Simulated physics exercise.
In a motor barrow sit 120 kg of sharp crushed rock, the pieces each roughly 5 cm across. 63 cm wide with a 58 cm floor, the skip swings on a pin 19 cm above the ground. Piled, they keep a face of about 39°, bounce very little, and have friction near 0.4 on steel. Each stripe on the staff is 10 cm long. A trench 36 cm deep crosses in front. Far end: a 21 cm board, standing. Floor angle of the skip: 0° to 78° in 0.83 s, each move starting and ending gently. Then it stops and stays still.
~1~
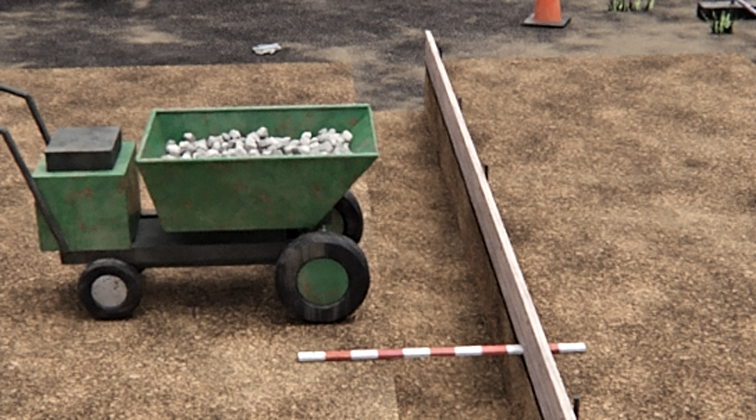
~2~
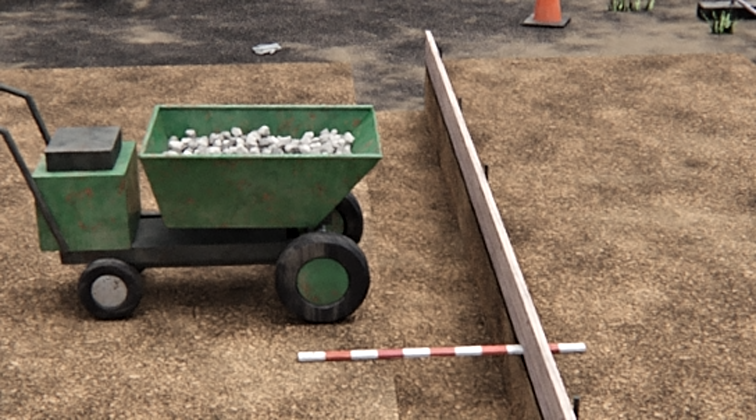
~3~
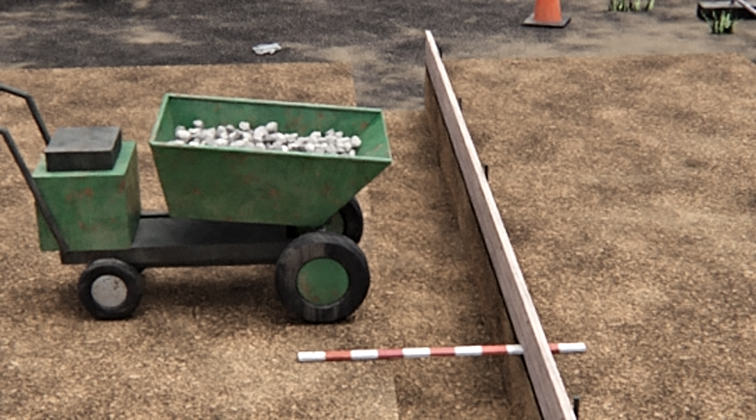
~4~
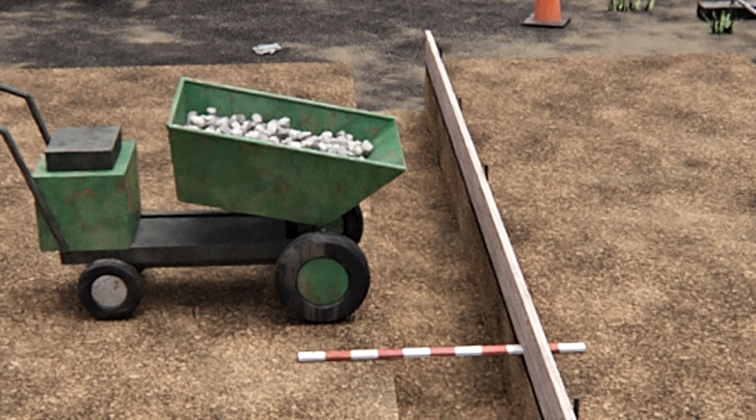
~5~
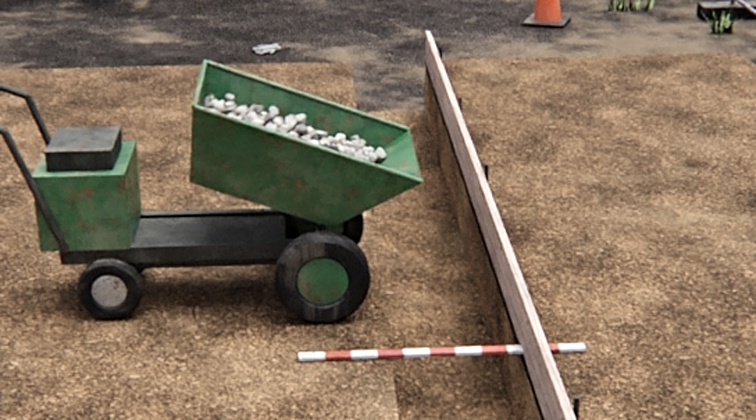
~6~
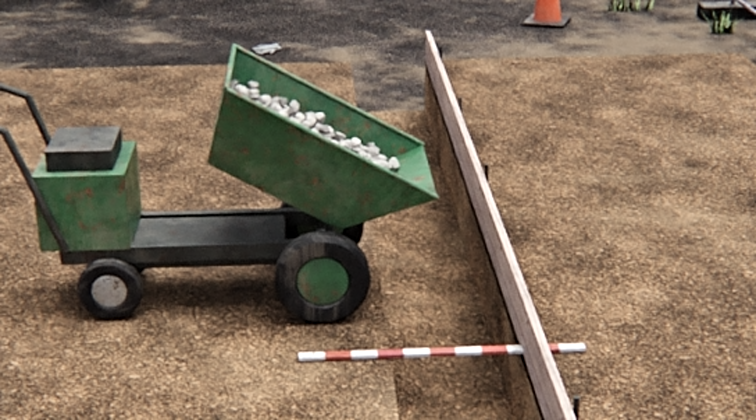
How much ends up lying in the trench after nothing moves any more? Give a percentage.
A share of about 96 per cent.
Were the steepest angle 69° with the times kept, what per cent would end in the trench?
With that change, near 75 per cent.
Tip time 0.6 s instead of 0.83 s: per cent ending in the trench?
Close to 85 percent, then.
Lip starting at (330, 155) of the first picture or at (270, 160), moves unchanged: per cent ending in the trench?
It comes to about 100 and 75 in a hundred.
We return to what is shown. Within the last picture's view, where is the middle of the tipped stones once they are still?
In the last view, about (466, 343).
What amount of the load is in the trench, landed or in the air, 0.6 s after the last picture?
By that point it's something like 25 in a hundred.
Then, 0.3 s after the last picture the floor is at 66°, 100 % in the skip; the foremost stones are at (450, 248).
Then, 0.6 s after the last picture the floor is at 78°, 73 % in the skip, 26 % in the trench, 1 % past the trench; the foremost stones are at (514, 231).
Then, 0.9 s after the last picture the floor is at 78°, 32 % in the skip, 65 % in the trench, 4 % past the trench; the foremost stones are at (622, 279).
Then, 2.9 s after the last picture the floor is at 78°, 0 % in the skip, 96 % in the trench, 4 % past the trench; the foremost stones are at (648, 282).
